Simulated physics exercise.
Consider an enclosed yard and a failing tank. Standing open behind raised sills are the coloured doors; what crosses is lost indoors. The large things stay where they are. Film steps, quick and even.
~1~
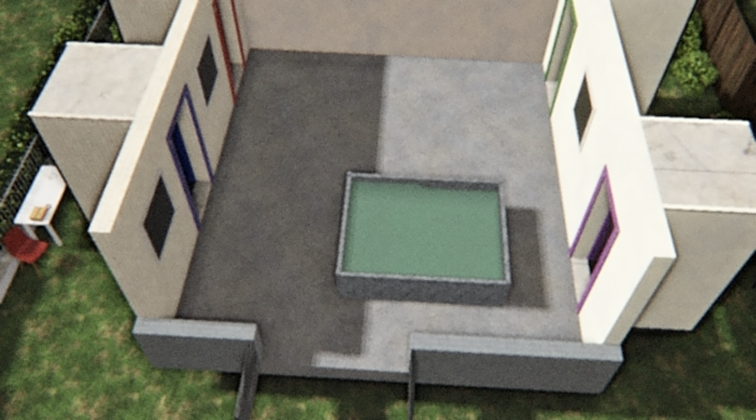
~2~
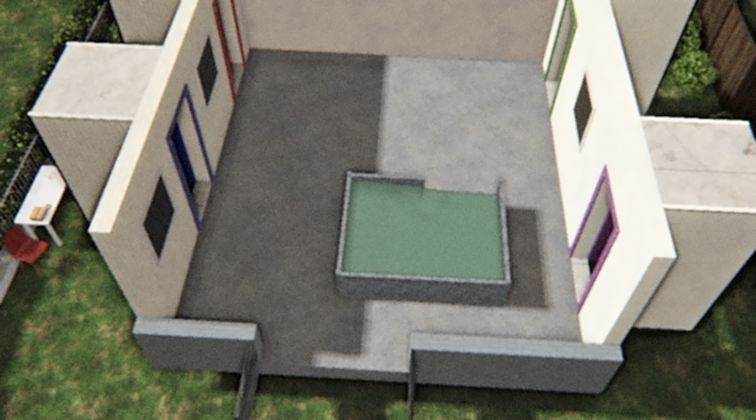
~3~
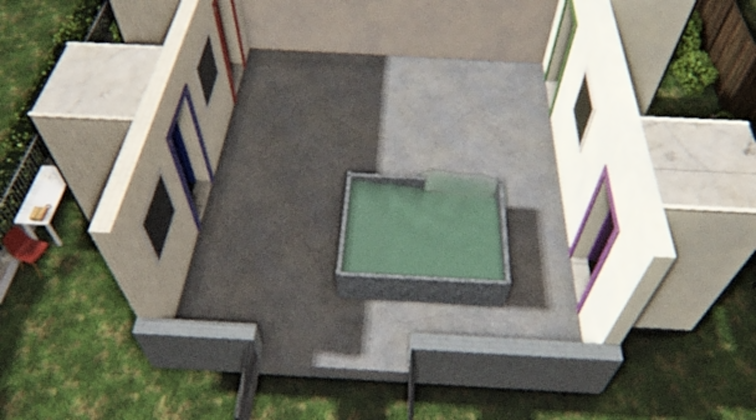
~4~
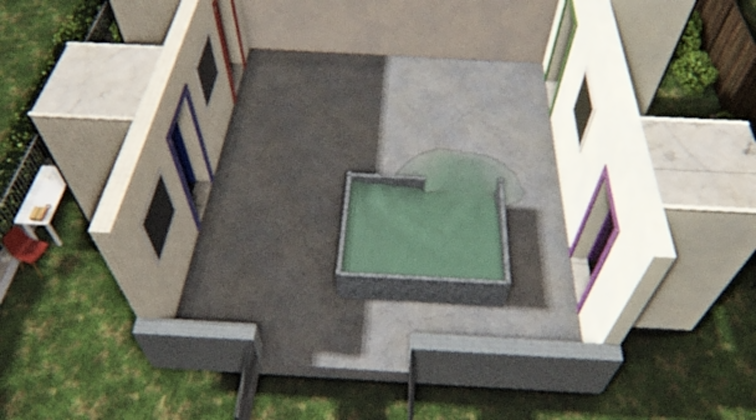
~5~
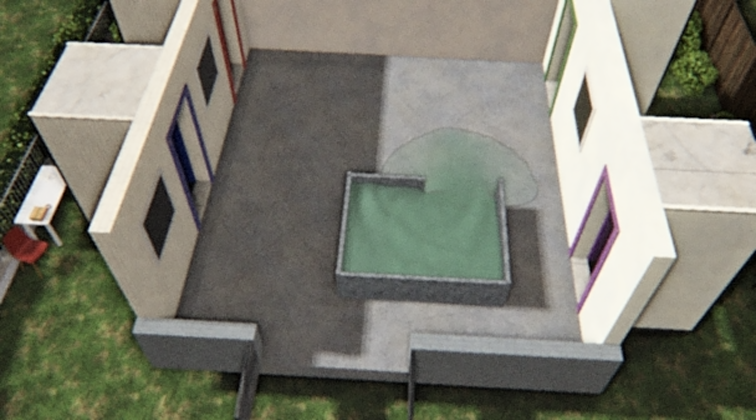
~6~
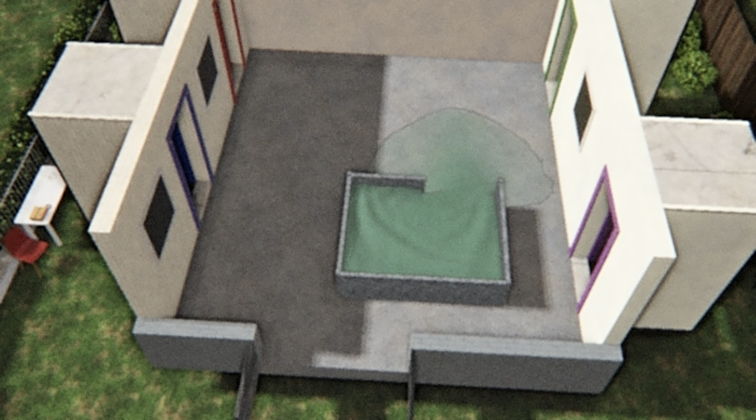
Walled yard with coloured door surrounds, a section of the tank's far wall vanishing and green water spreading outward across grey paving.
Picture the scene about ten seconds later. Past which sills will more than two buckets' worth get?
The blue door keeps it to two buckets or less; the purple door keeps it to two buckets or less; the red door keeps it to two buckets or less; the green door lets more than two buckets past.
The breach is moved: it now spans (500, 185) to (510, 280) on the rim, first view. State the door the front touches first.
It would be the purple one.
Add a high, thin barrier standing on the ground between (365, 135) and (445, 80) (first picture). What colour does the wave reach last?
It's the blue door, I'd say.
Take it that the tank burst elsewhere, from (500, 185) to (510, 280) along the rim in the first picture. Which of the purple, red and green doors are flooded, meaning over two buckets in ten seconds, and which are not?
Going door by door: The purple door gets too much, the red door stays safe, and the green door gets too much.
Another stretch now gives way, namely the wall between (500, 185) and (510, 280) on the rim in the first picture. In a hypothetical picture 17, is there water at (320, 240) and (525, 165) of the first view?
In the order asked, I get still bare for the first and drenched for the second.
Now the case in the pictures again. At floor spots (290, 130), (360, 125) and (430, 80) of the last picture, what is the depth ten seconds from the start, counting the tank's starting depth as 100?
Going in order, roughly 12, 8 and 12 %.
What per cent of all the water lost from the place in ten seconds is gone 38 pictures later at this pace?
I'd put it at 65 per cent.
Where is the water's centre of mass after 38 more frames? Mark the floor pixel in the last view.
It is near (411, 139).
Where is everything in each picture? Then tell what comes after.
In the first picture, still water in the tank at (424, 228).
In the second picture, the front is at a hidden place, out from the gap on the tank's far side.
In the third picture, the front is at (421, 177), out from the gap on the tank's far side.
In the fourth picture, the front is at (435, 153), out from the gap on the tank's far side.
In the fifth picture, water pours out on the tank's far side and has run to (442, 132).
In the sixth picture, water pours out on the tank's far side and has run to (448, 112).
A moment on, water covers 30 % of the floor; the blue door not reached, the purple door not reached, the red door not reached, the green door not reached.
Next, water covers 35 % of the floor; the blue door not reached, the purple door not reached, the red door not reached, the green door under two buckets in.
Then, water covers 45 % of the floor; the blue door not reached, the purple door not reached, the red door not reached, the green door over two buckets in.
Later, water covers 60 % of the floor; the blue door wet at the sill, nothing in, the purple door wet at the sill, nothing in, the red door wet at the sill, nothing in, the green door far over two buckets in.
In the end, water covers 95 % of the floor; the blue door wet at the sill, nothing in, the purple door wet at the sill, nothing in, the red door wet at the sill, nothing in, the green door far over two buckets in.
